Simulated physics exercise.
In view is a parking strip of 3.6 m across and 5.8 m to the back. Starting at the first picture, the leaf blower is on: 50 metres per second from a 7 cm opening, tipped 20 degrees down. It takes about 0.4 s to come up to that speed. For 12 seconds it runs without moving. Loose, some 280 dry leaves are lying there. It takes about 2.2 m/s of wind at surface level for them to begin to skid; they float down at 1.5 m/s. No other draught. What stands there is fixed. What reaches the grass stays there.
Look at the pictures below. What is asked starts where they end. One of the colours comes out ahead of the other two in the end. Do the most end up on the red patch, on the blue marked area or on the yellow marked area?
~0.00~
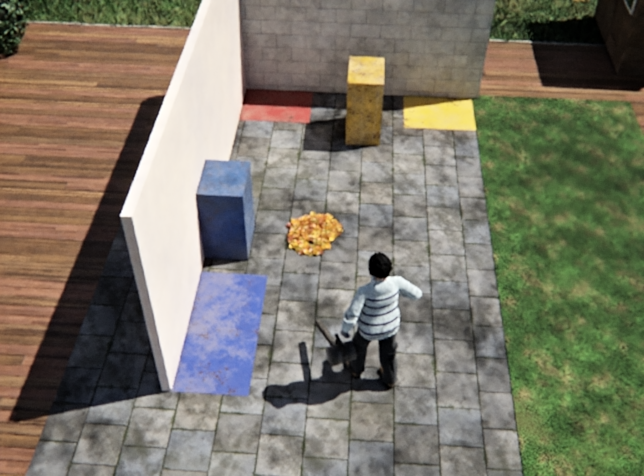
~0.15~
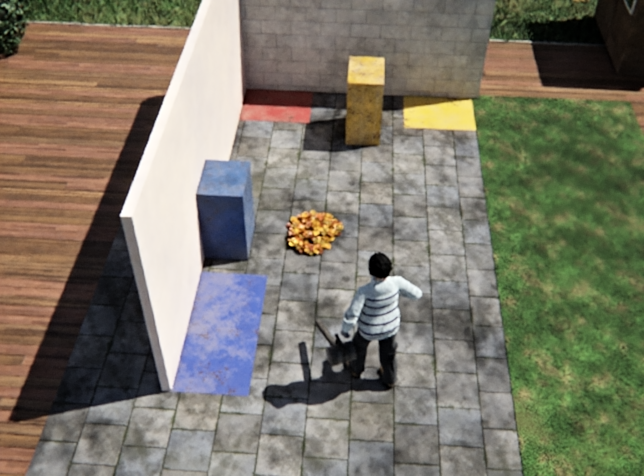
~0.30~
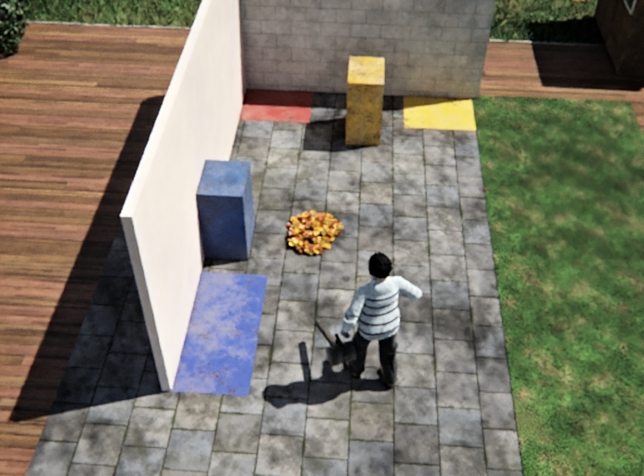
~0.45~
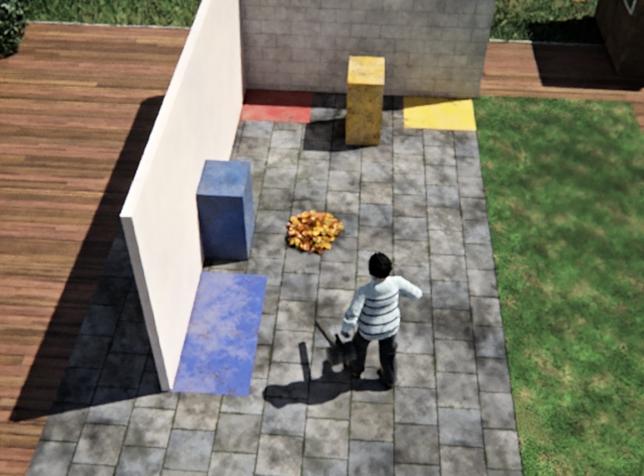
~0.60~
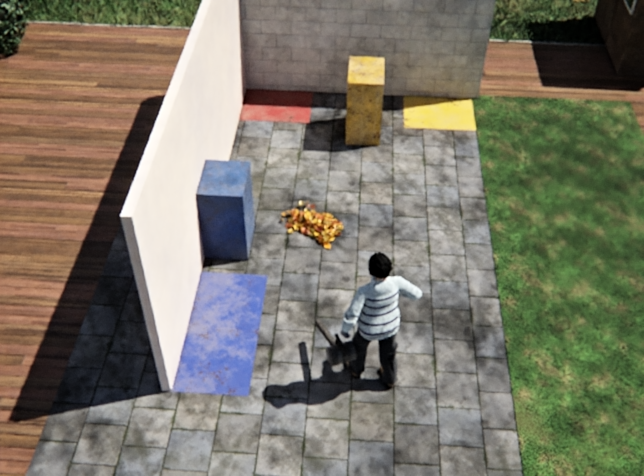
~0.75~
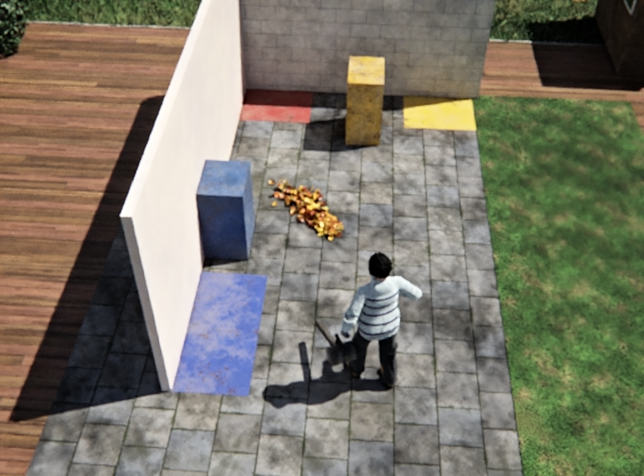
It is red.
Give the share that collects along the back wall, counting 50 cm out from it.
Around 60 in a hundred.
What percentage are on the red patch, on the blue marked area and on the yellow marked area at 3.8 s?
I'd put it at roughly 50 percent on red, 0 percent on blue and 0 percent on yellow.
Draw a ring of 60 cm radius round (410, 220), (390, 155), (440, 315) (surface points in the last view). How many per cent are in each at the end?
Estimates in listed order: 0 %; 15 %; 0 %.
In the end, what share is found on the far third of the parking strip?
I'd estimate around 100 per cent.
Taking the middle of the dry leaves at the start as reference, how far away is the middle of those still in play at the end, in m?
Roughly 2.8 metres.
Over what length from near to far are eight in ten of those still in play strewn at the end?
Around 1.6 m.
After 2.4 s the count stands so, 0 % are on the yellow marked area, 28 % on the red patch and 0 % on the blue marked area; the middle of those still in play is near (304, 138).
After 3.8 s the count stands so, 0 % are on the yellow marked area, 45 % on the red patch and 0 % on the blue marked area; the middle of those still in play is near (307, 118).
After 6.6 s the count stands so, 0 % are on the yellow marked area, 48 % on the red patch and 0 % on the blue marked area; the middle of those still in play is near (314, 110).
After 12.0 s, at the end, 1 % are on the yellow marked area, 41 % on the red patch and 0 % on the blue marked area; the middle of those still in play is near (322, 106).
